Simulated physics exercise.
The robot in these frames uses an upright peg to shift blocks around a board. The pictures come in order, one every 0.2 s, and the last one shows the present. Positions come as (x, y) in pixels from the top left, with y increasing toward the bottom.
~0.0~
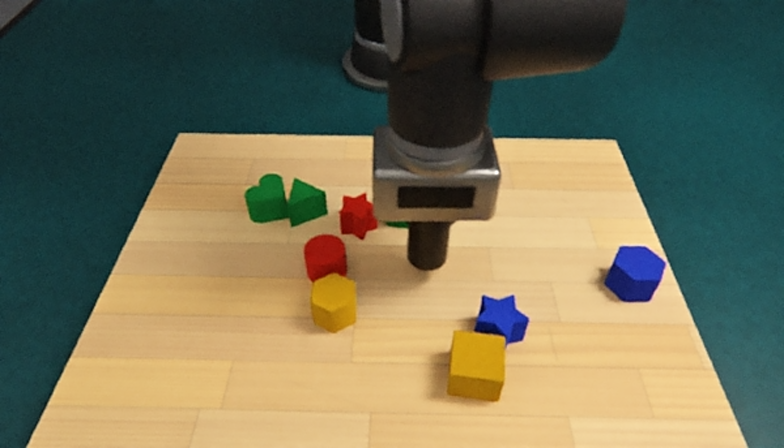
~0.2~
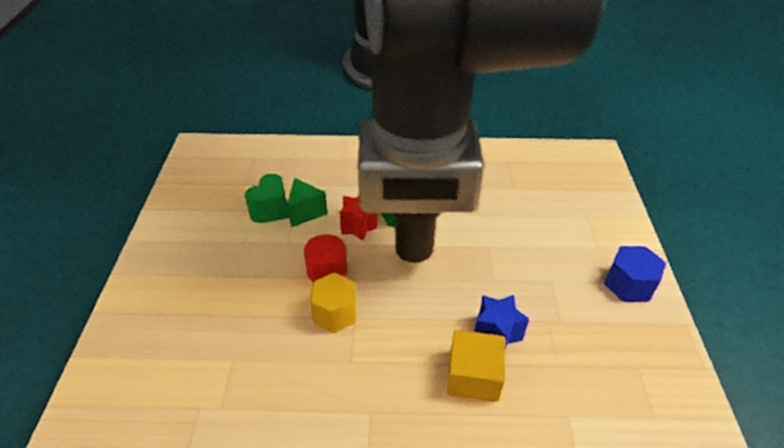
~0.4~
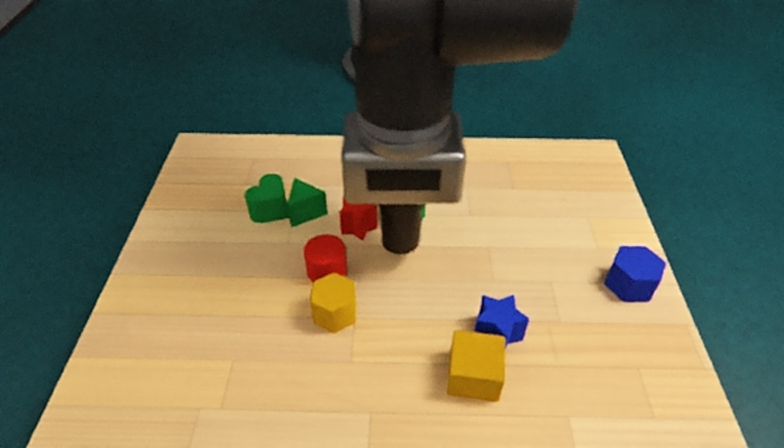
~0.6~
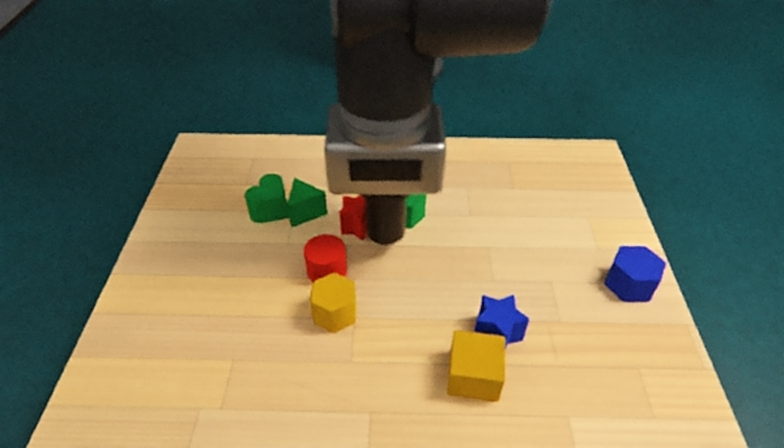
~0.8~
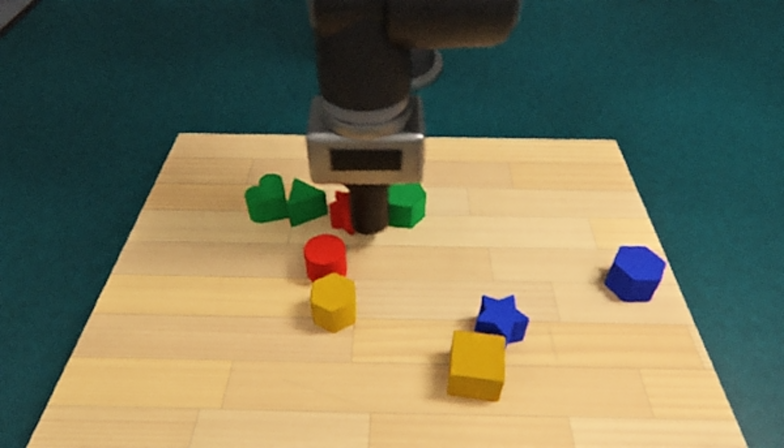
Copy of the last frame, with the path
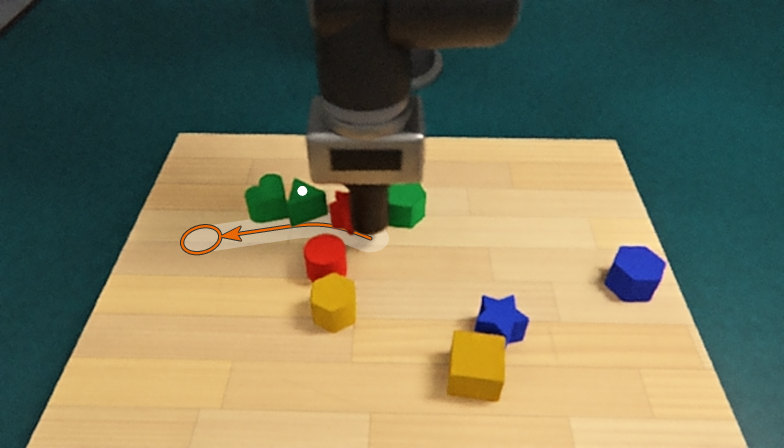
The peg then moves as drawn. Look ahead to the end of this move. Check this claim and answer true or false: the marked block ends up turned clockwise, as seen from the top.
False.
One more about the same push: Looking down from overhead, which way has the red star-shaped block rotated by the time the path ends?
From above, the turn goes clockwise.
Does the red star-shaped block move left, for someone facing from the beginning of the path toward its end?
No - that is not the case.
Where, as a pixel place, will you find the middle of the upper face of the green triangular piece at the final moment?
Somewhere near (292, 176).
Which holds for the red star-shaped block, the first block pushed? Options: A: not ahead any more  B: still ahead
My answer is option A.
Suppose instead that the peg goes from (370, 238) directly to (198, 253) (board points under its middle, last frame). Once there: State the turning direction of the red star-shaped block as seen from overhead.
Direction: Clockwise.
Drawn move, from (370, 238) via (318, 225) and (260, 231), ending at (201, 239); the dot is on the green triangular piece.
What follows on the original path. One third of the way, peg at (316, 208); green heart block at (263, 187), turned 15° anticlockwise; green triangular piece at (294, 177), turned 45° anticlockwise; red star-shaped block at (324, 181), turned 50° clockwise.
Two thirds of the way, peg at (256, 215); green heart block at (257, 184); green triangular piece at (292, 176), turned 35° anticlockwise; red star-shaped block at (323, 181), turned 55° clockwise.
At the end, peg at (196, 223); green heart block at (257, 184); green triangular piece at (292, 176), turned 35° anticlockwise; red star-shaped block at (323, 181), turned 55° clockwise; green hexagonal block still.
